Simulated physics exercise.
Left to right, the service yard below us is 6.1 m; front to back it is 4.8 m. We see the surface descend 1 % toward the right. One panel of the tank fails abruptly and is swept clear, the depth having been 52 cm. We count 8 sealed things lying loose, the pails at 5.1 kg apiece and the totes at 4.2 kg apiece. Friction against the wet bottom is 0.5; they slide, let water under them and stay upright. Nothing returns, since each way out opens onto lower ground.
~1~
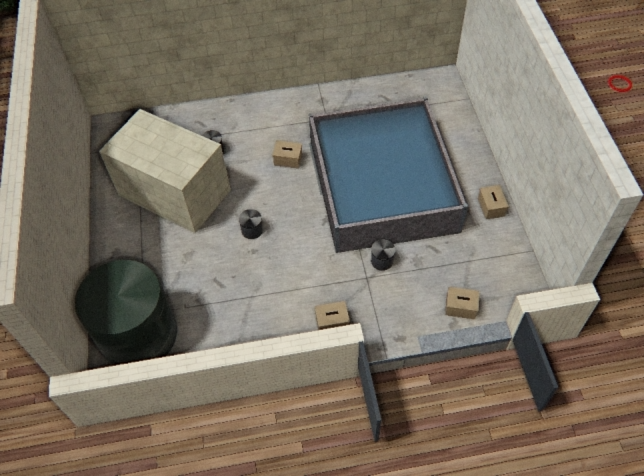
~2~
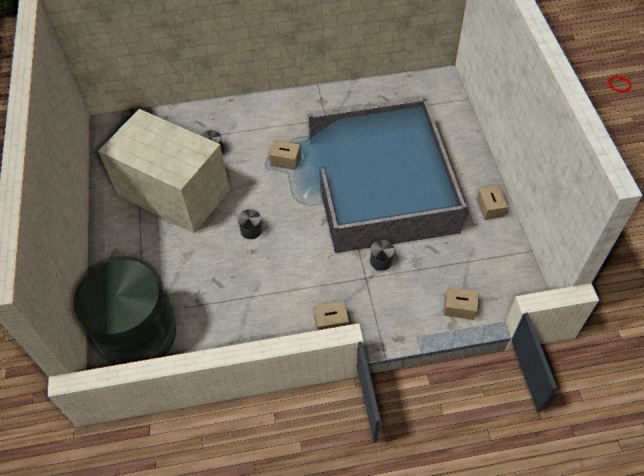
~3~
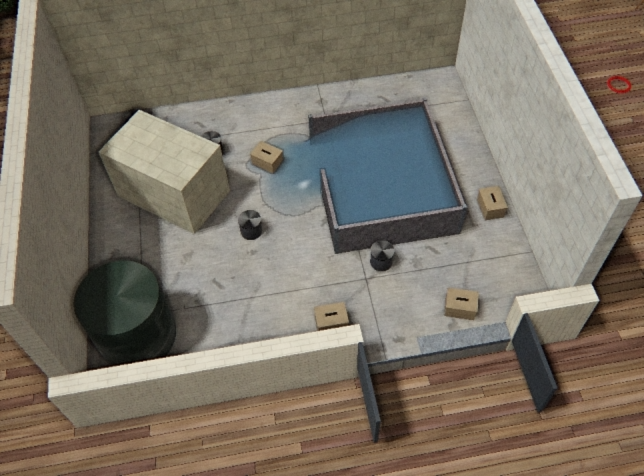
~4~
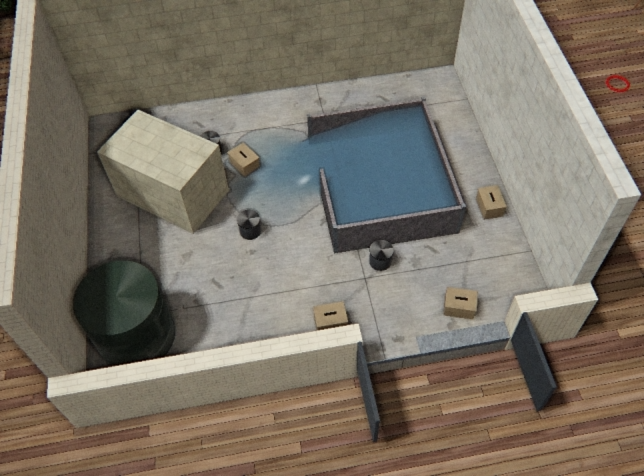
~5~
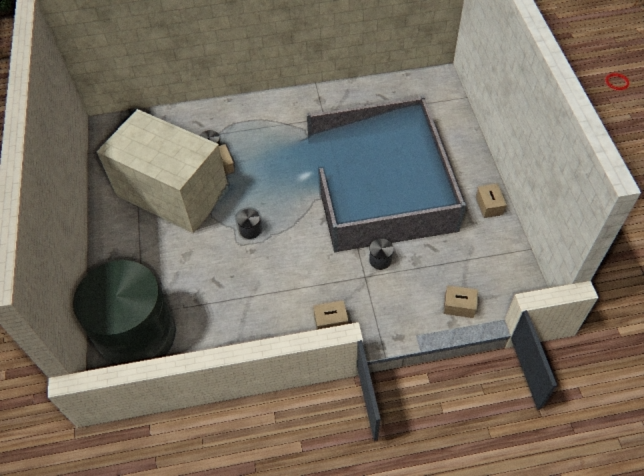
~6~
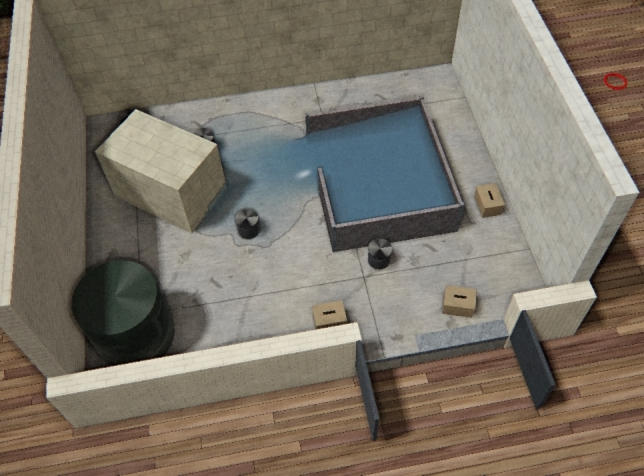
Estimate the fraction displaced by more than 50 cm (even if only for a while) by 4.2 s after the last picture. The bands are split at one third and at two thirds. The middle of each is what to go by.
We'll see a moderate share moved that far, a third to two thirds.
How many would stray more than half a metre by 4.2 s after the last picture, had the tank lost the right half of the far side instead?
Result: 3 of them.
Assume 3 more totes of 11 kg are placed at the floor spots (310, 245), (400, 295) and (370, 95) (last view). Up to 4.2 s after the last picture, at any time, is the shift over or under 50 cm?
Outcome: Stays within first, stays within next, stays within last.
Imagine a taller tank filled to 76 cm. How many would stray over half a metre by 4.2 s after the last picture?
Count under that change: 4.
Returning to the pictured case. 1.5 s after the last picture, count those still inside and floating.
It comes to 2.
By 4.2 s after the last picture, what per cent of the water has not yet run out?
100 %.
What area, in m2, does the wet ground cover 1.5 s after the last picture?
Flooded: Near 14 m2.
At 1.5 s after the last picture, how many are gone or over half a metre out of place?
Tally at that time: 3.
Then, 0.4 s after the last picture 2 of 8 are over 50 cm from their spots; 1 afloat.
Then, 1.5 s after the last picture 3 of 8 are over 50 cm from their spots; 2 afloat.
Then, 2.8 s after the last picture 3 of 8 are over 50 cm from their spots; 3 afloat.
Then, 4.2 s after the last picture 4 of 8 are over 50 cm from their spots, and 4 have been at some point; 3 afloat.
